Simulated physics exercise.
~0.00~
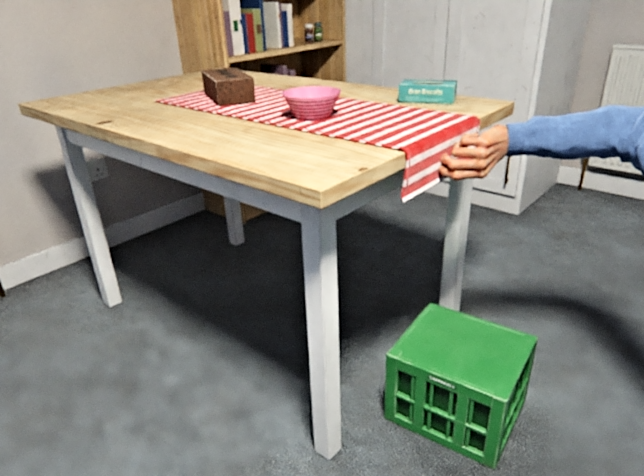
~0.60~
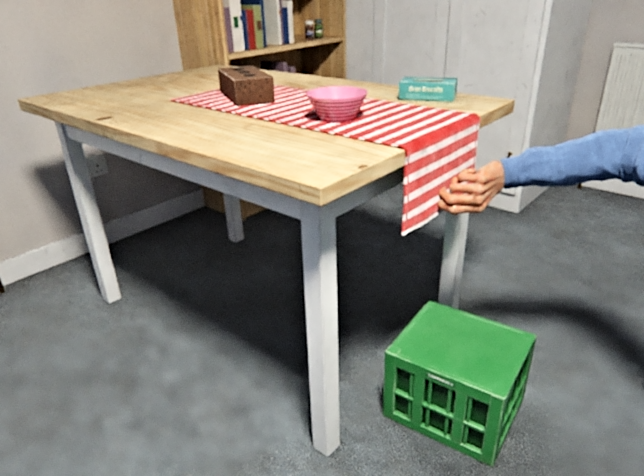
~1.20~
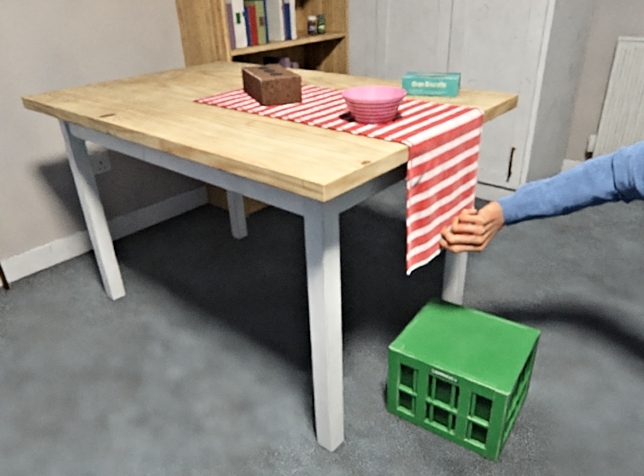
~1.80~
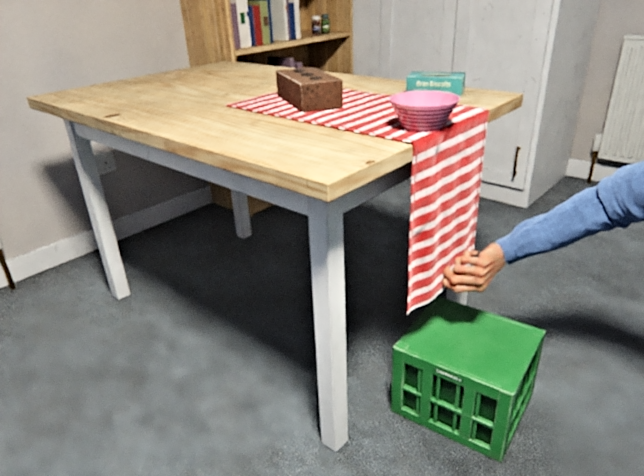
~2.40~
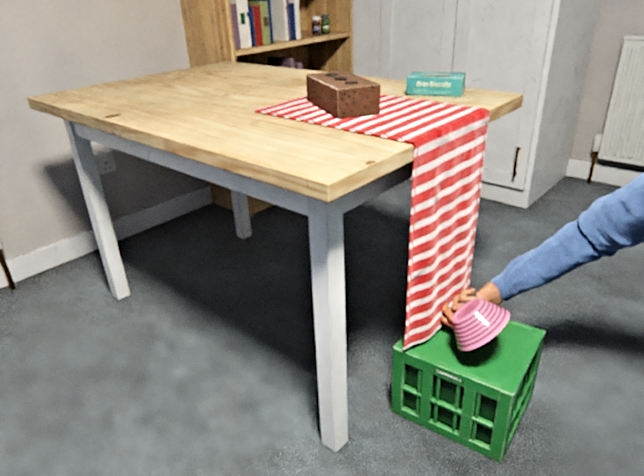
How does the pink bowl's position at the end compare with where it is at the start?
At the start the pink bowl sits upright on the striped scarf on top of the table. By the end it has gone over the right end and is down below, tipped at the top of the green crate near the hand.
